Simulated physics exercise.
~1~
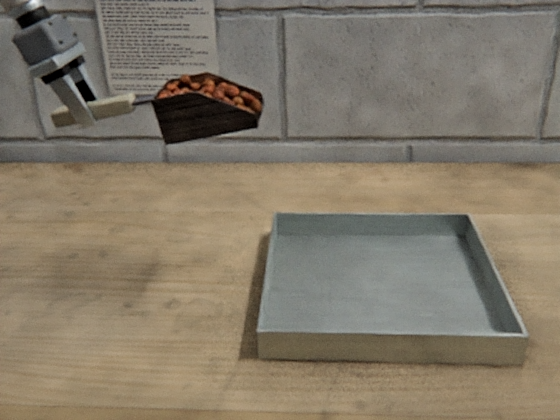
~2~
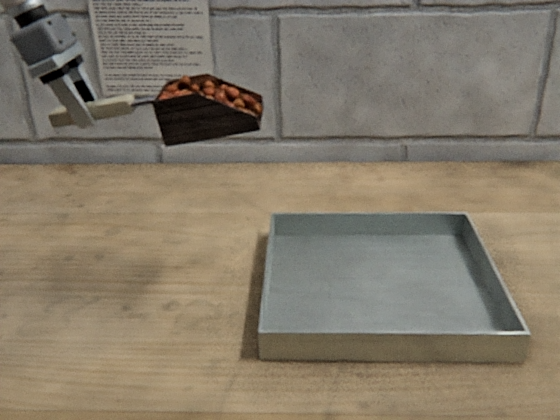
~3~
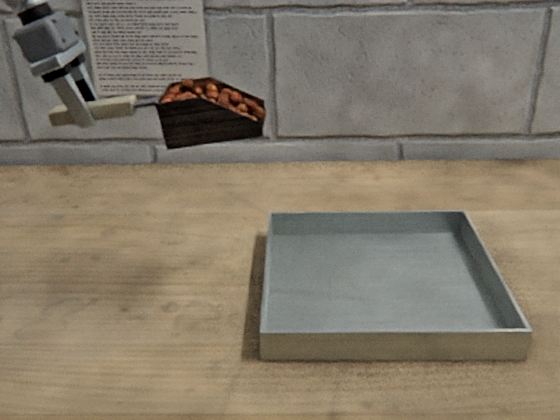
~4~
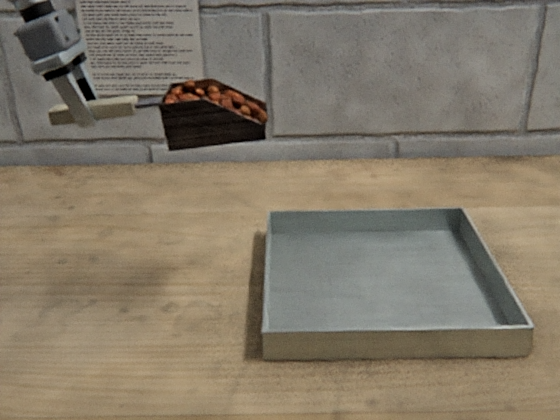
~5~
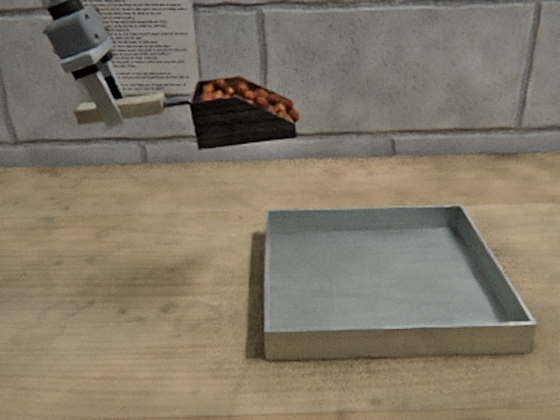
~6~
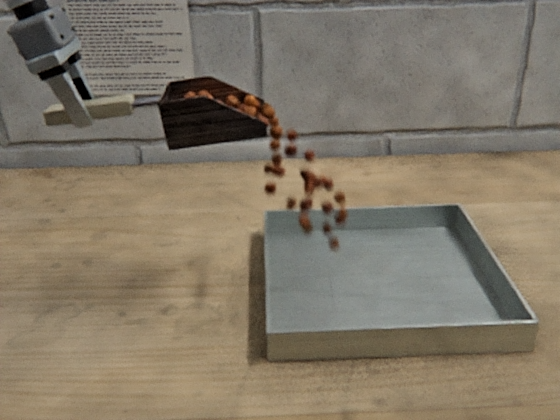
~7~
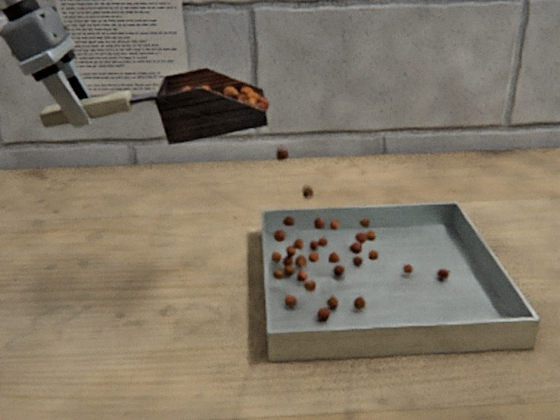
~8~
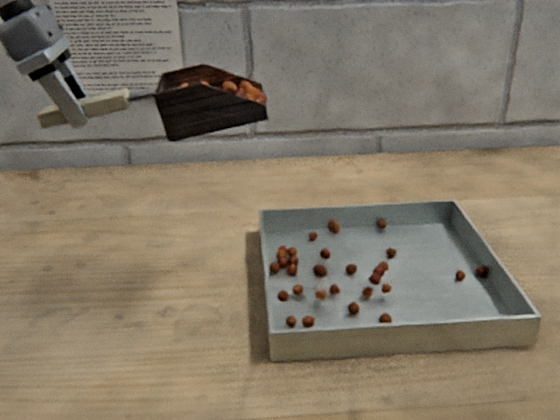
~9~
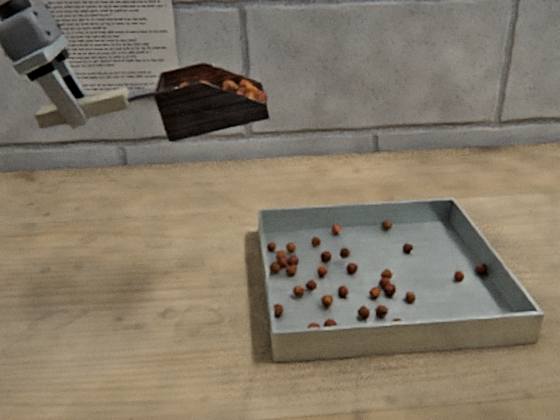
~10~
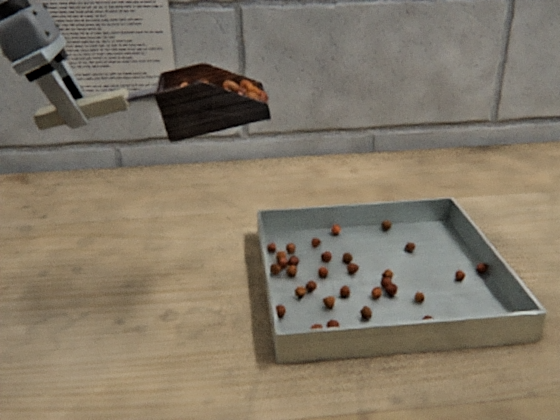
On a wooden table before a grey block wall with a printed sheet on it, a shallow grey tray sits to the right. At the upper left, a robot arm holds a dark scoop heaped with hazelnuts above the table, at first almost still. The arm shifts the scoop a short way right, then draws it back left, and a stream of nuts spills from its open front. They drop into the tray, bounce and scatter across its floor. The scoop tips back slightly and stops, still holding many nuts, while the fallen ones settle mostly toward the tray's left side.
